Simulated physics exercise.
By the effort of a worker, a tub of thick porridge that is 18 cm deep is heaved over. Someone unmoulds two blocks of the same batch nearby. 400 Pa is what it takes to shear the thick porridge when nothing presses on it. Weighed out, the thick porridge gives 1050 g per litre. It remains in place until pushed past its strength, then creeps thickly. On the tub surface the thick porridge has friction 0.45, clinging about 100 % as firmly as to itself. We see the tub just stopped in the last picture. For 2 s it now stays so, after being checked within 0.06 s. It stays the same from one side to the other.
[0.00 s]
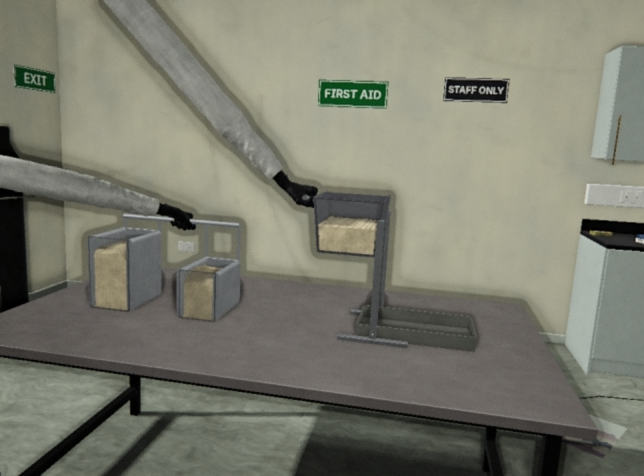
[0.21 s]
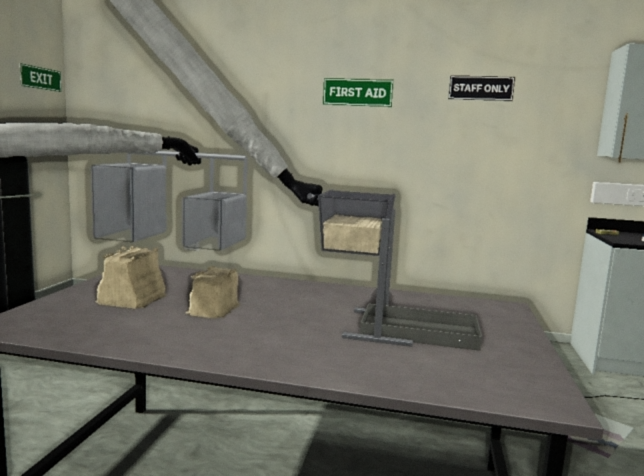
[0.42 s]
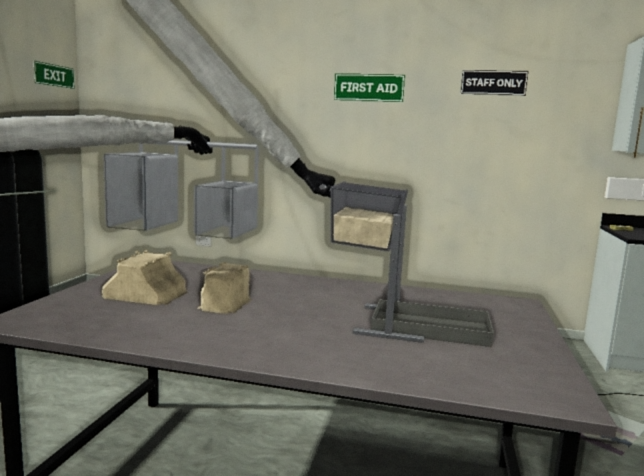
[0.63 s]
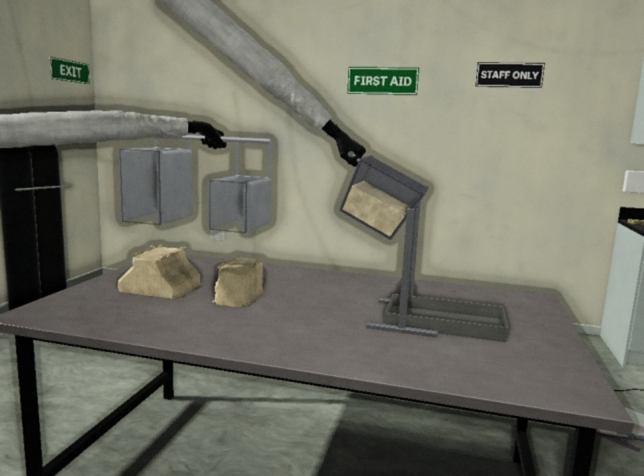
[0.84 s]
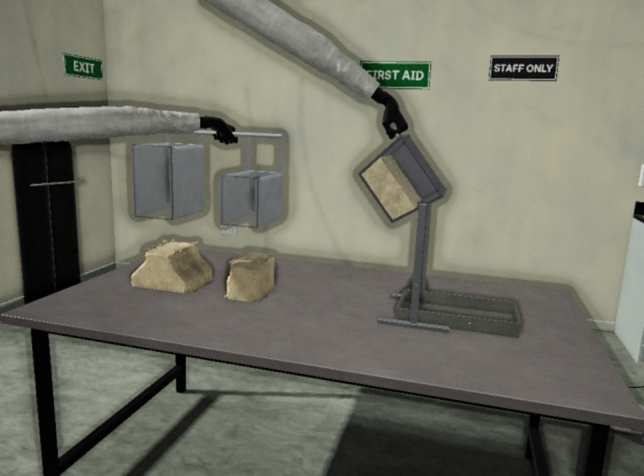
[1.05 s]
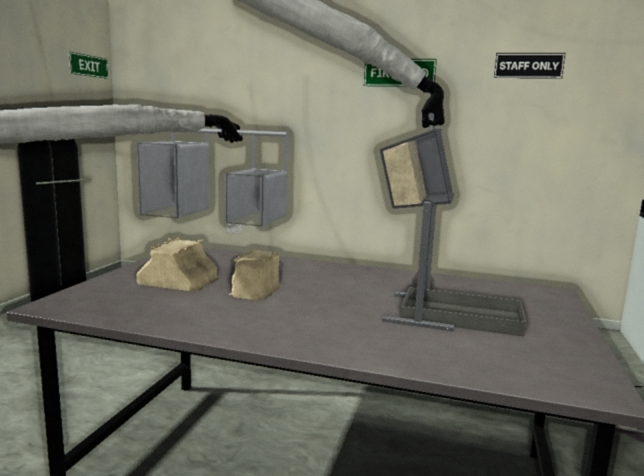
Gloved hands lift moulds off two tan blocks, then tilt a tub of thick porridge leftward.
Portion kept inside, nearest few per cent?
Near 100 %.
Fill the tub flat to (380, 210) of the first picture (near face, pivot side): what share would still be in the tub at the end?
Then about 100 %.
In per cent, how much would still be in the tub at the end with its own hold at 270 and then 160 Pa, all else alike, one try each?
In that order: 100 %, 100 %.
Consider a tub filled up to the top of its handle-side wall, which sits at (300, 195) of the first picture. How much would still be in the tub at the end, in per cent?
Roughly 100 %.
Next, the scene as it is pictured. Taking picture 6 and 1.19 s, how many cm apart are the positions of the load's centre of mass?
It has moved close to 0 cm.
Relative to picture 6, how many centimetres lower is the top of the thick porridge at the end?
About 0 cm.
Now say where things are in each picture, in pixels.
The first picture shows handle-side rim at (316, 197), tilt 0 degrees; top of the thick porridge at (368, 229); blocks stand 23 cm, 15 cm (left to right).
The second picture shows handle-side rim at (321, 196), tilt 0 degrees; top of the thick porridge at (373, 227); blocks stand 19 cm, 14 cm (left to right).
The third picture shows handle-side rim at (334, 188), tilt 4 degrees; top of the thick porridge at (336, 216); blocks stand 15 cm, 14 cm (left to right).
The fourth picture shows handle-side rim at (362, 160), tilt 26 degrees; top of the thick porridge at (352, 187); blocks stand 15 cm, 14 cm (left to right).
The fifth picture shows handle-side rim at (402, 137), tilt 52 degrees; top of the thick porridge at (381, 159); blocks stand 15 cm, 14 cm (left to right).
The sixth picture shows handle-side rim at (436, 132), tilt 74 degrees; top of the thick porridge at (408, 144); blocks stand 15 cm, 14 cm (left to right).
After 1.19 s, the tub is at 74 degrees and holds 100 %.
After 1.36 s, the tub is at 74 degrees and holds 100 %.
After 1.53 s, the tub is at 74 degrees and holds 100 %.
After 1.70 s, the tub is at 74 degrees and holds 100 %.
After 3.05 s, at the end, the tub is at 74 degrees and holds 100 %.
